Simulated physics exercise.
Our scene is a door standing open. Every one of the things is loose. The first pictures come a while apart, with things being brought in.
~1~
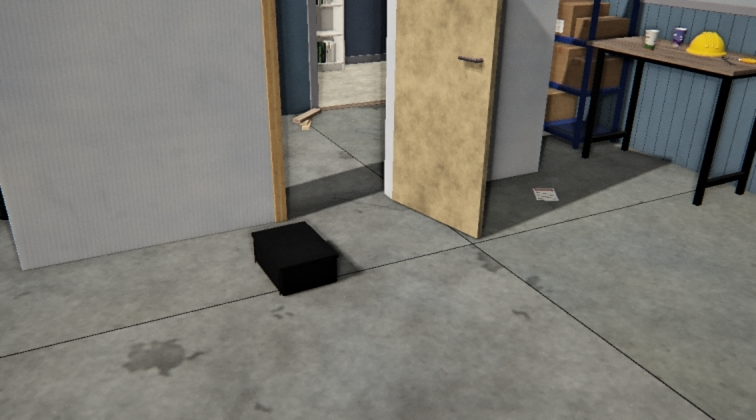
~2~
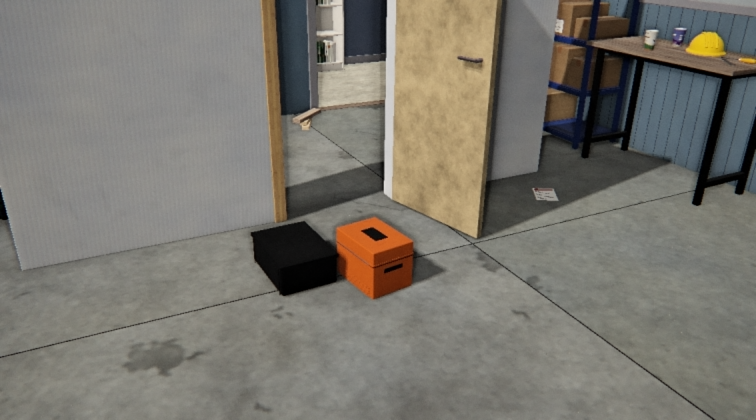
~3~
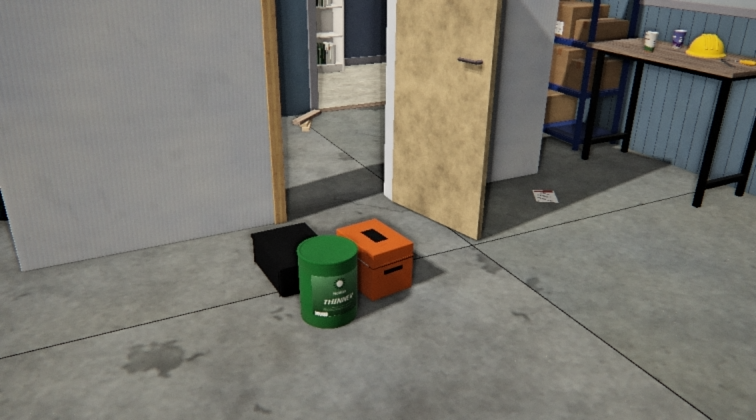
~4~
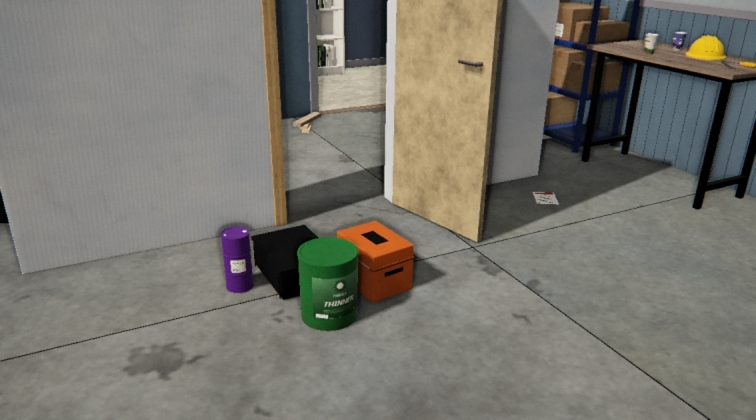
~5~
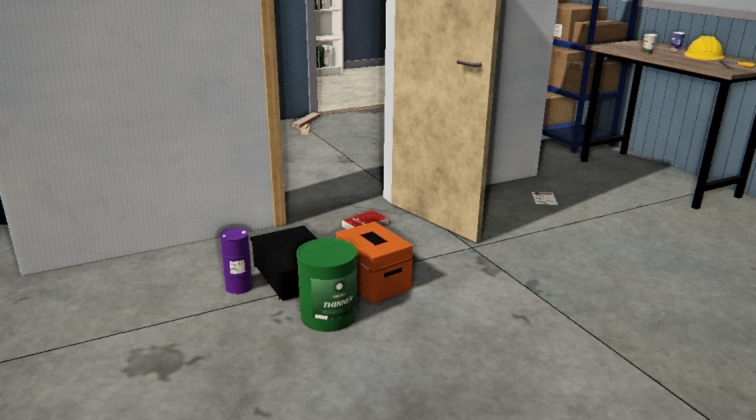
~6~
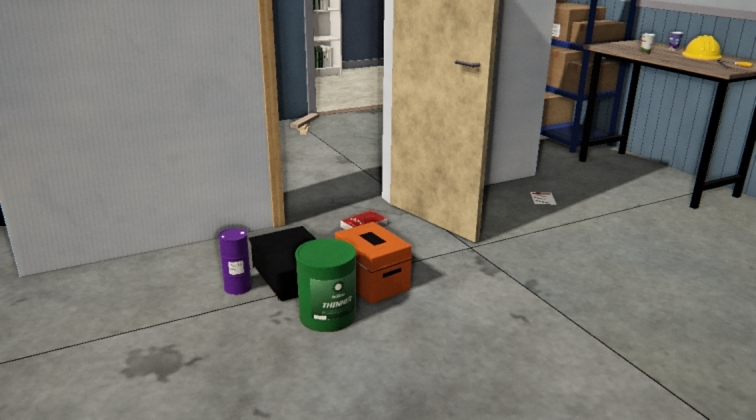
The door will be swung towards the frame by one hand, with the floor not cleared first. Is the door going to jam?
No - my prediction is that the door will travel its full swing.
Then, 0.90 s after the last picture, door 68° open.
Then, 1.50 s after the last picture, door 30° open; red book slid a little near (343, 221).
Then, 1.90 s after the last picture, door 7° open; red book slid about its own width near (325, 212).
At rest, door 0° open; moved from the start, red book; the other 4 in place. Seen from the same camera at the end, red book near (321, 208).
